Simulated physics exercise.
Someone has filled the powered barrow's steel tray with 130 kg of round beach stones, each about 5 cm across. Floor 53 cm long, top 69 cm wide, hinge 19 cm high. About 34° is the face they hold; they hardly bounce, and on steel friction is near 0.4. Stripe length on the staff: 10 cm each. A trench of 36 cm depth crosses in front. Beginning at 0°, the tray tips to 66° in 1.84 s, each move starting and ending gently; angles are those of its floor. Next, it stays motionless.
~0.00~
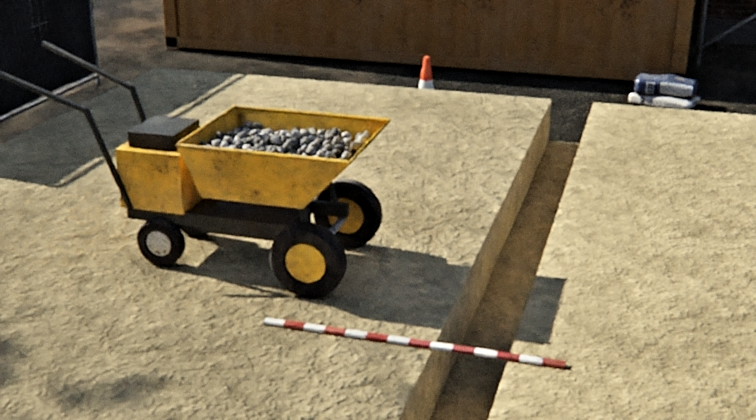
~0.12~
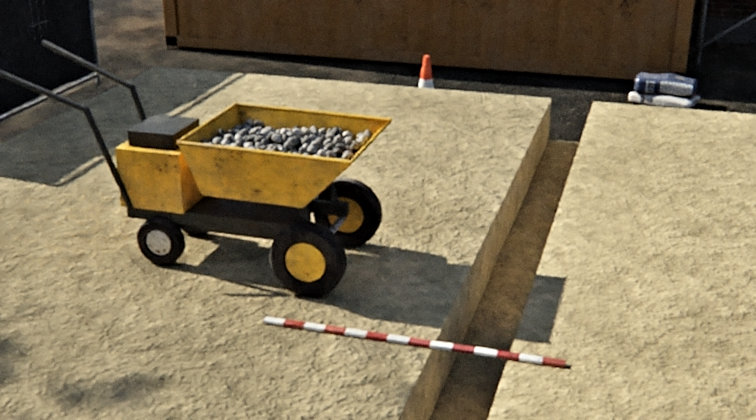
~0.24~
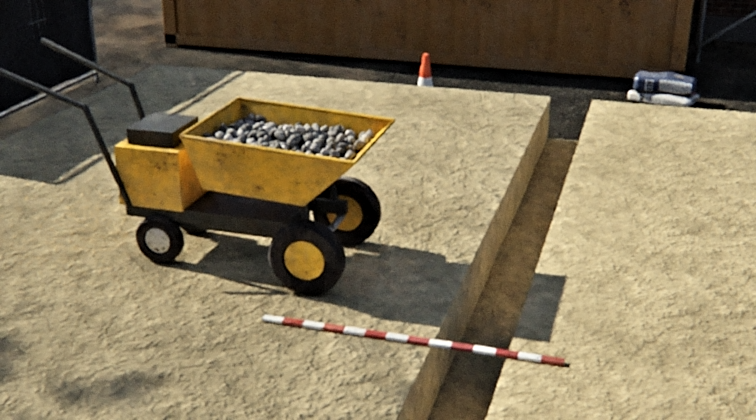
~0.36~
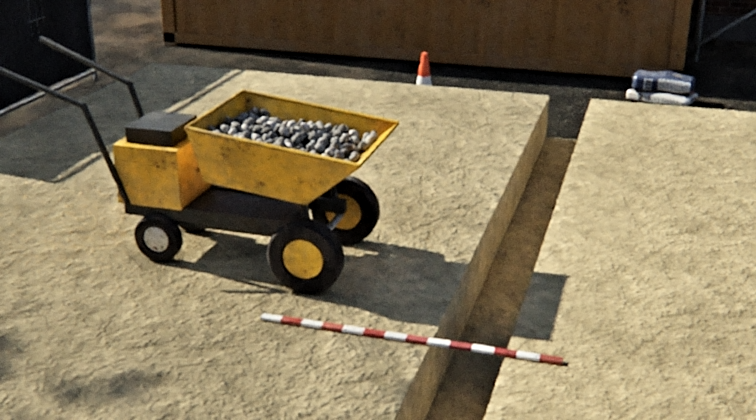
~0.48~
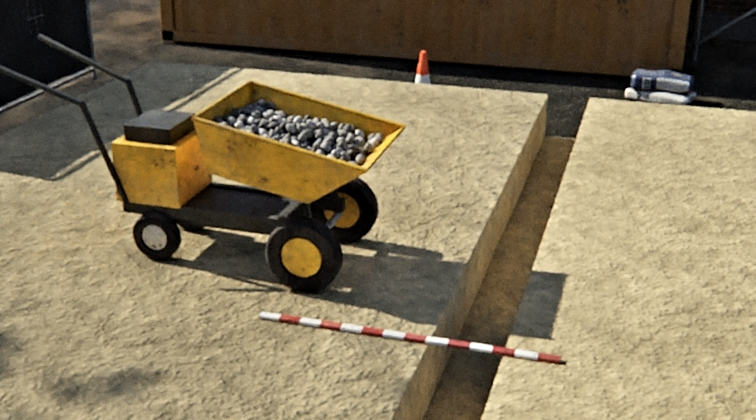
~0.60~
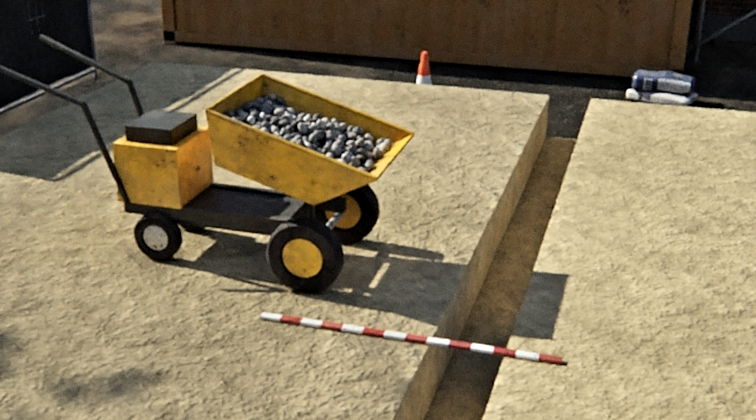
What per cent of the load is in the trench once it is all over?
99 %.
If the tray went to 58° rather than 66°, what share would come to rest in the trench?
About 95 per cent would end up in the trench.
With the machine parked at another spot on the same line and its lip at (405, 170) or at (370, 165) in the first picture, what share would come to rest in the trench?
Near 55 per cent from the first place, 100 from the second.
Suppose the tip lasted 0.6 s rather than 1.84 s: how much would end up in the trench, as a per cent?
Probably about 90 in a hundred.
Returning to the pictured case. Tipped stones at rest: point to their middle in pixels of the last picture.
Roughly at (490, 332).
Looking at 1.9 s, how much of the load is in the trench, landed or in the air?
I'd put it near 60 per cent.
After 1.4 s the floor is at 56°; 99 % in the tray, 1 % short of the trench; the foremost stones are at (438, 229).
After 1.9 s the floor is at 66°; 36 % in the tray, 7 % short of the trench, 58 % in the trench; the foremost stones are at (520, 333).
After 2.3 s the floor is at 66°; 11 % in the tray, 5 % short of the trench, 84 % in the trench; the foremost stones are at (519, 337).
After 4.2 s the floor is at 66°; 0 % in the tray, 1 % short of the trench, 99 % in the trench; the foremost stones are at (520, 335).
